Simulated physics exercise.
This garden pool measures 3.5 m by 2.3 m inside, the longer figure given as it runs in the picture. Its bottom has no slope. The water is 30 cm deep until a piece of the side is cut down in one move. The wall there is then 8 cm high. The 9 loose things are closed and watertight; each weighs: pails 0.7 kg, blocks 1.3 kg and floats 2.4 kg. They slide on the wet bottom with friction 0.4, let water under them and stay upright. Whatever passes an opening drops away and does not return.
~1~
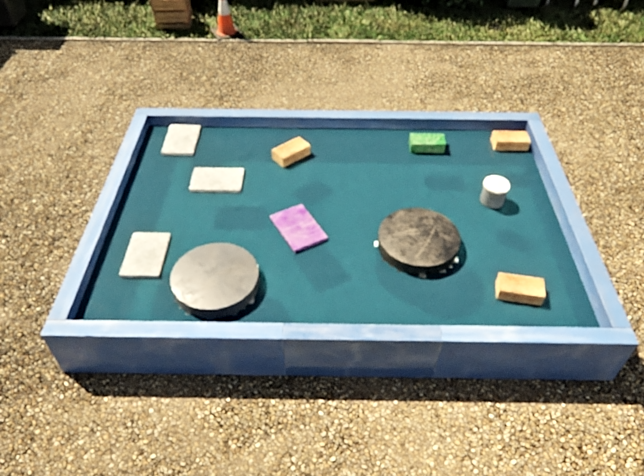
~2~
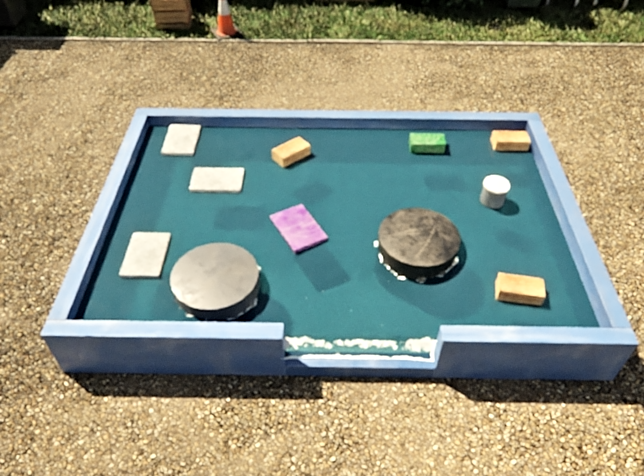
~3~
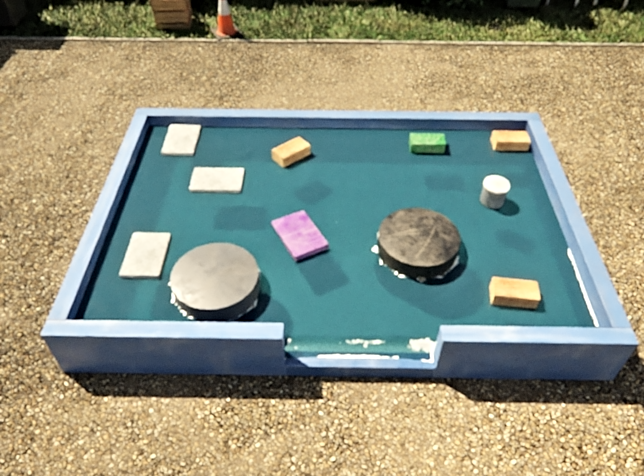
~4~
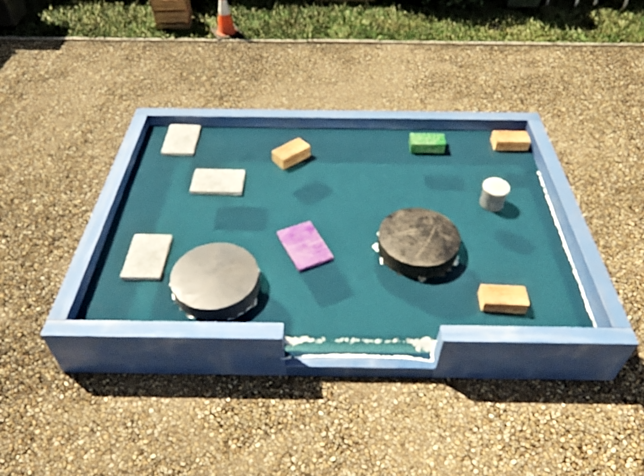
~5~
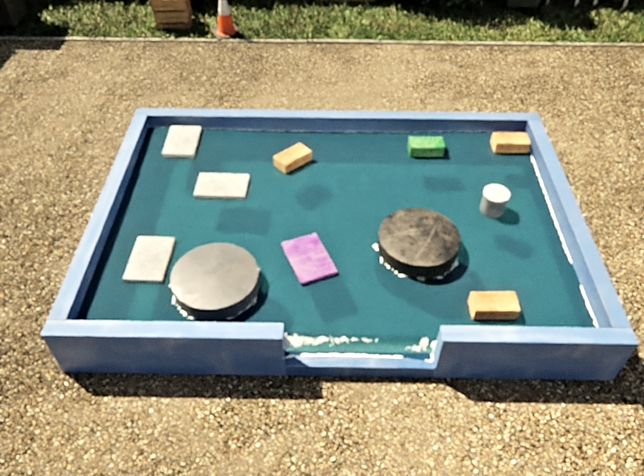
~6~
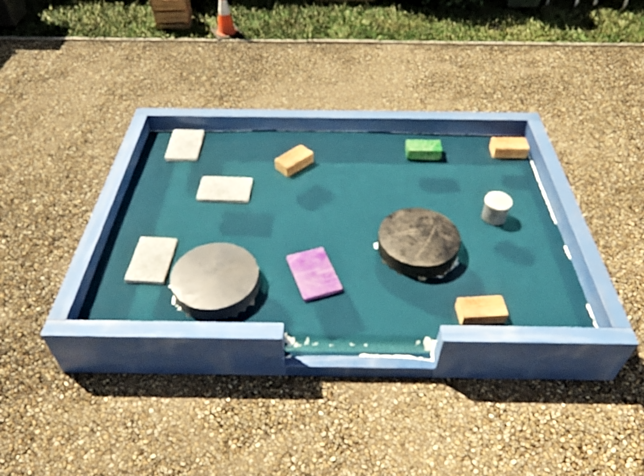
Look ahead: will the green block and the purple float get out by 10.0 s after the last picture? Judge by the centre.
The green block remains inside, the purple float escapes.
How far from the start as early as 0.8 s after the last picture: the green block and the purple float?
About 5 and 80 cm.
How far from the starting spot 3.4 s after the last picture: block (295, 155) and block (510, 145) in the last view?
In turn: 30 cm, 10 cm.
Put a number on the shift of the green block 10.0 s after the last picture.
About 20 cm.
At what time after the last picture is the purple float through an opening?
At about 1.5 s.
Then, 0.8 s after the last picture the green block is near (429, 148), 0.1 m from its start, afloat; the purple float is near (325, 311), 0.8 m from its start, afloat; 0 of 9 are out; 9 afloat.
Then, 3.4 s after the last picture the green block is near (433, 154), 0.1 m from its start, afloat; the purple float has gone out; 2 of 9 are out; 7 afloat.
Then, 6.0 s after the last picture the green block is near (429, 159), 0.1 m from its start, afloat; the purple float has gone out; 2 of 9 are out; 7 afloat.
Then, 10.0 s after the last picture the green block is near (432, 167), 0.2 m from its start, afloat; the purple float has gone out; 2 of 9 are out; 7 afloat.
